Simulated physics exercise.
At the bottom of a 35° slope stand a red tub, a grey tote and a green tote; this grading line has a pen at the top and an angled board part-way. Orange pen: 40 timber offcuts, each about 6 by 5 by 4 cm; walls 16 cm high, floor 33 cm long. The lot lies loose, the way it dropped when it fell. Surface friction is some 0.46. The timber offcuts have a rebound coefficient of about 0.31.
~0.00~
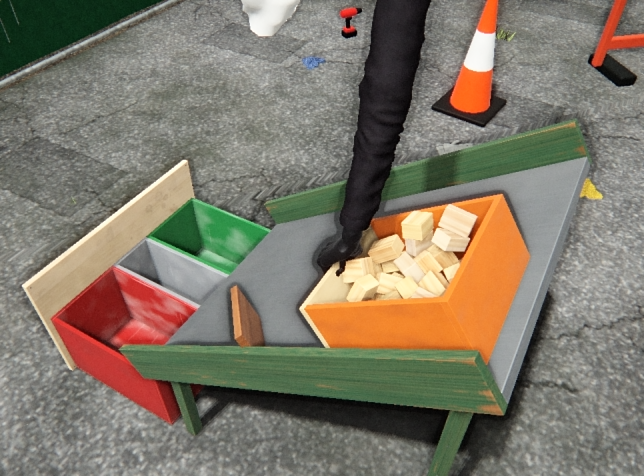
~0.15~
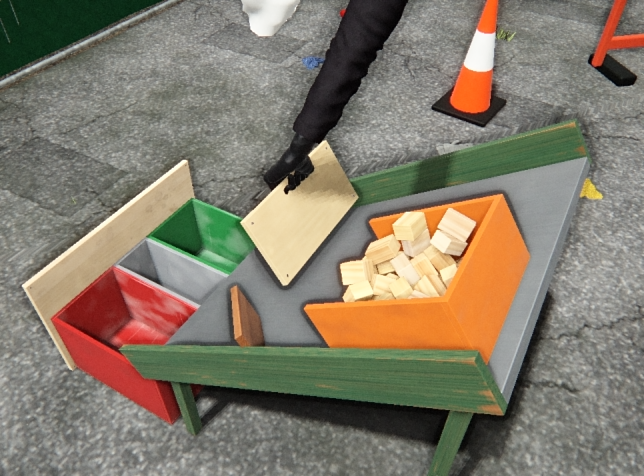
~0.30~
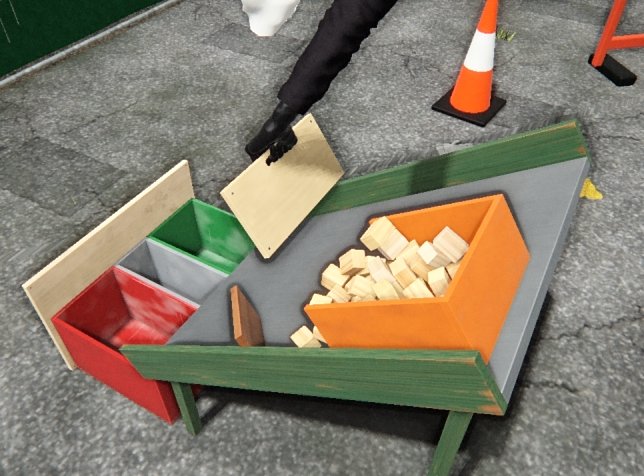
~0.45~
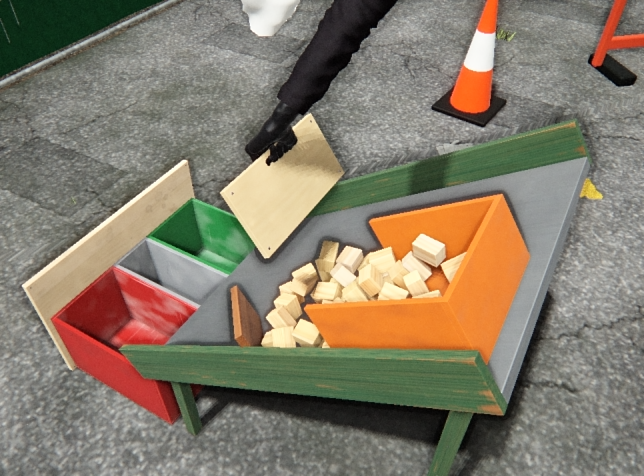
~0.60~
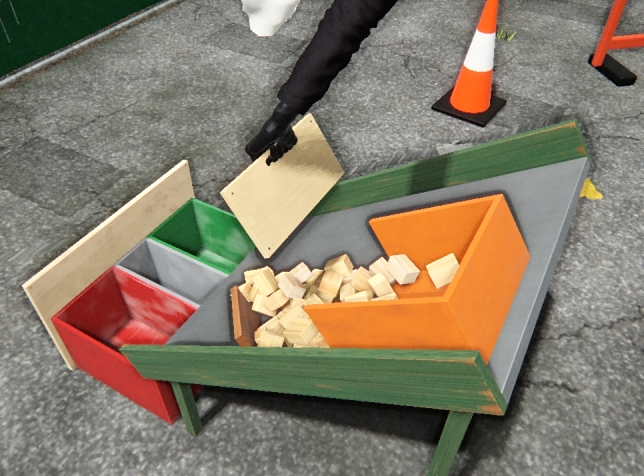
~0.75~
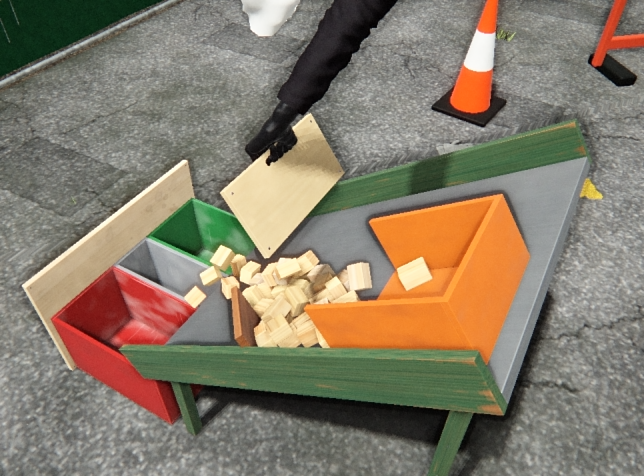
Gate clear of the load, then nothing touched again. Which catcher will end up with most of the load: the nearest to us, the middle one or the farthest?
Most likely the mid one gets the most.
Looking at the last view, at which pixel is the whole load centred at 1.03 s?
Near pixel (254, 286).
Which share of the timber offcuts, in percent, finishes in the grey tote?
It works out to roughly 60 percent.
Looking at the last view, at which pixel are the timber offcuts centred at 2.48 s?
The middle lies near (176, 312).
After 1.03 s, 5 in the grey tote, 1 in the green tote, 28 on the slope and 6 in the air.
After 1.37 s, 2 in the red tub, 17 in the grey tote, 4 in the green tote, 14 on the slope and 3 in the air.
After 1.86 s, 3 in the red tub, 21 in the grey tote, 6 in the green tote, 9 on the slope and 1 in the air.
Outcome (at 2.48 s), 6 in the red tub, 24 in the grey tote, 6 in the green tote and 4 on the slope.
